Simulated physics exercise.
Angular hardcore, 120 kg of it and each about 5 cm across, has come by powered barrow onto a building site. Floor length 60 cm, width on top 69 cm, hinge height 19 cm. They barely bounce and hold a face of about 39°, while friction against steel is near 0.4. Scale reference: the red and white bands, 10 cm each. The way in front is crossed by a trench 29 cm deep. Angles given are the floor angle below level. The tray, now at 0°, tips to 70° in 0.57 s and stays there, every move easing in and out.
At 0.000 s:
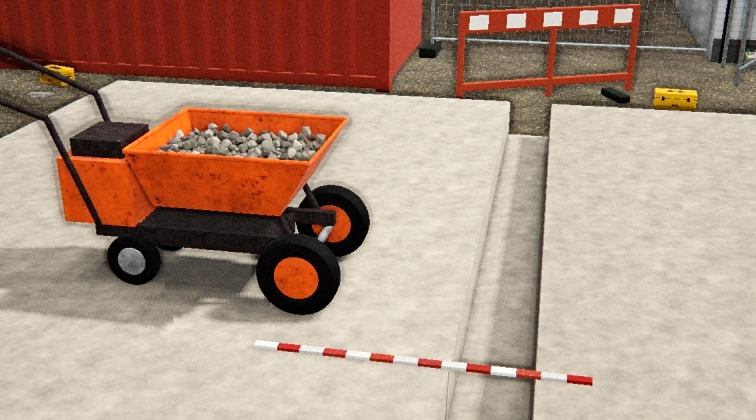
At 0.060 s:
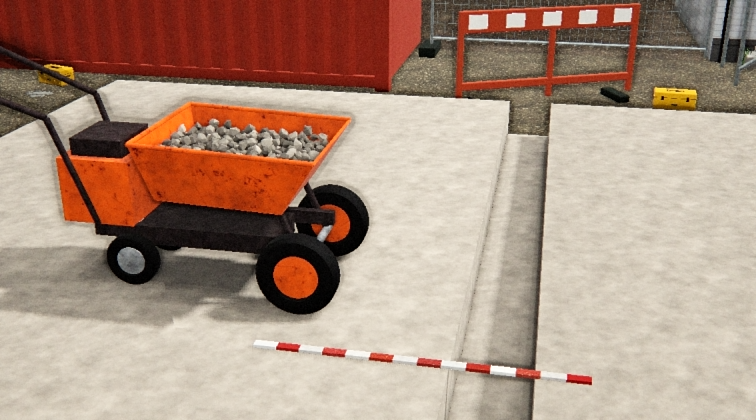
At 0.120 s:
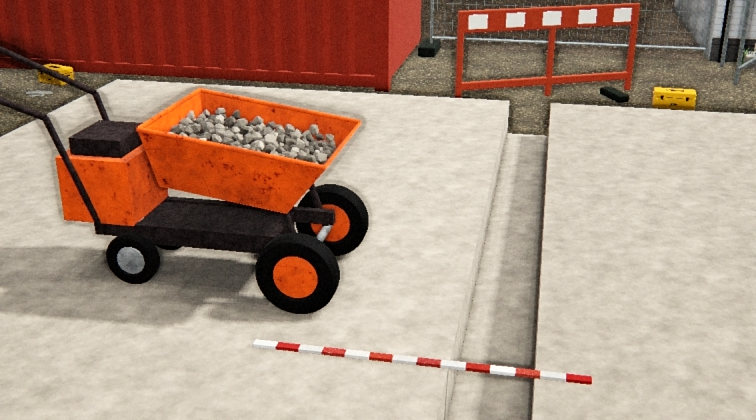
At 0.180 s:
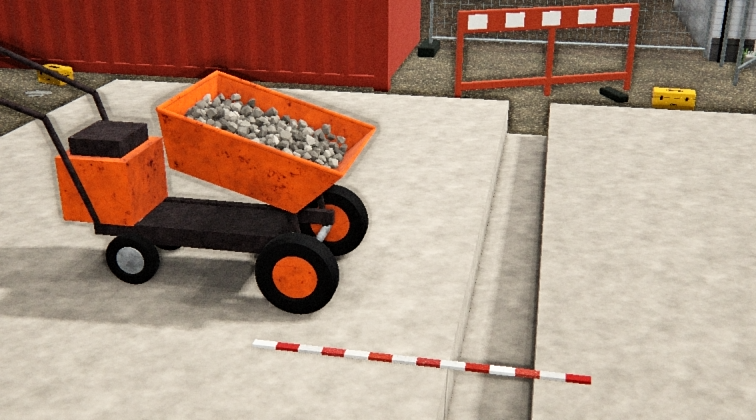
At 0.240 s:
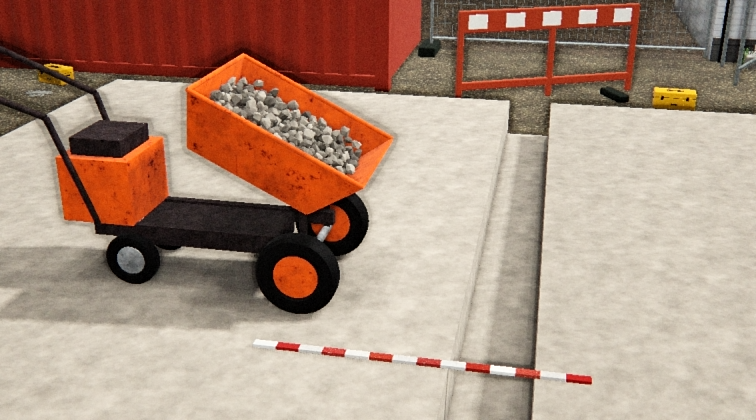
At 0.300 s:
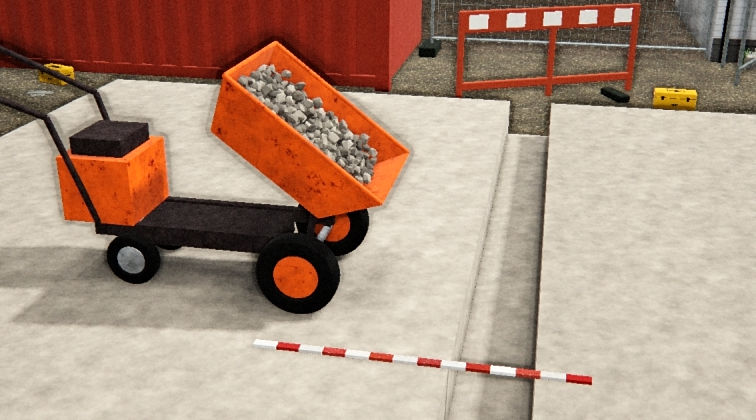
An orange tray filled with grey stones tilts steeply to the right on a parked barrow.
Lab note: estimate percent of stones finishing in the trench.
Approx. 67 %.
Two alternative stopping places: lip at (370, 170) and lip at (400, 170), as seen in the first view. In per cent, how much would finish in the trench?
That gives roughly 35 per cent and roughly 15 per cent.
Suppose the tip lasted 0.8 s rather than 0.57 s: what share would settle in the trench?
With that timing, about 55 per cent.
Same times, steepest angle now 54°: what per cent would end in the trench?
With that change, near 25 per cent.
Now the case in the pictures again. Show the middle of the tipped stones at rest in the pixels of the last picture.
Roughly at pixel (505, 335).
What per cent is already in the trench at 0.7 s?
Some 10 per cent.
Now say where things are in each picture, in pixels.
In the first frame, the tray is at 0°, its lip at (309, 164); the top of the load is at (241, 139).
In the second frame, the tray is at 2°, its lip at (313, 165); the top of the load is at (218, 133); the stones move at 0.5 m/s on average.
In the third frame, the tray is at 8°, its lip at (325, 168); the top of the load is at (214, 122); the stones move at 1.1 m/s on average.
In the fourth frame, lip at (342, 176), floor tilted 17°, highest stones at (219, 106); the stones move at 1.6 m/s on average.
In the fifth frame, the tray is at 27°, its lip at (363, 188); the top of the load is at (233, 89); the stones move at 1.8 m/s on average.
In the sixth frame, the tray is at 38°, its lip at (382, 204); the top of the load is at (263, 75); the stones move at 1.9 m/s on average.
After 0.4 s the floor is at 59°; 100 % in the tray; the foremost stones are at (393, 205).
After 0.7 s the floor is at 70°; 77 % in the tray, 10 % short of the trench, 12 % in the trench; the foremost stones are at (495, 281).
After 1.0 s the floor is at 70°; 23 % in the tray, 7 % short of the trench, 63 % in the trench, 6 % past the trench; the foremost stones are at (640, 315).
After 3.0 s the floor is at 70°; 18 % in the tray, 9 % short of the trench, 67 % in the trench, 6 % past the trench; the foremost stones are at (735, 331).
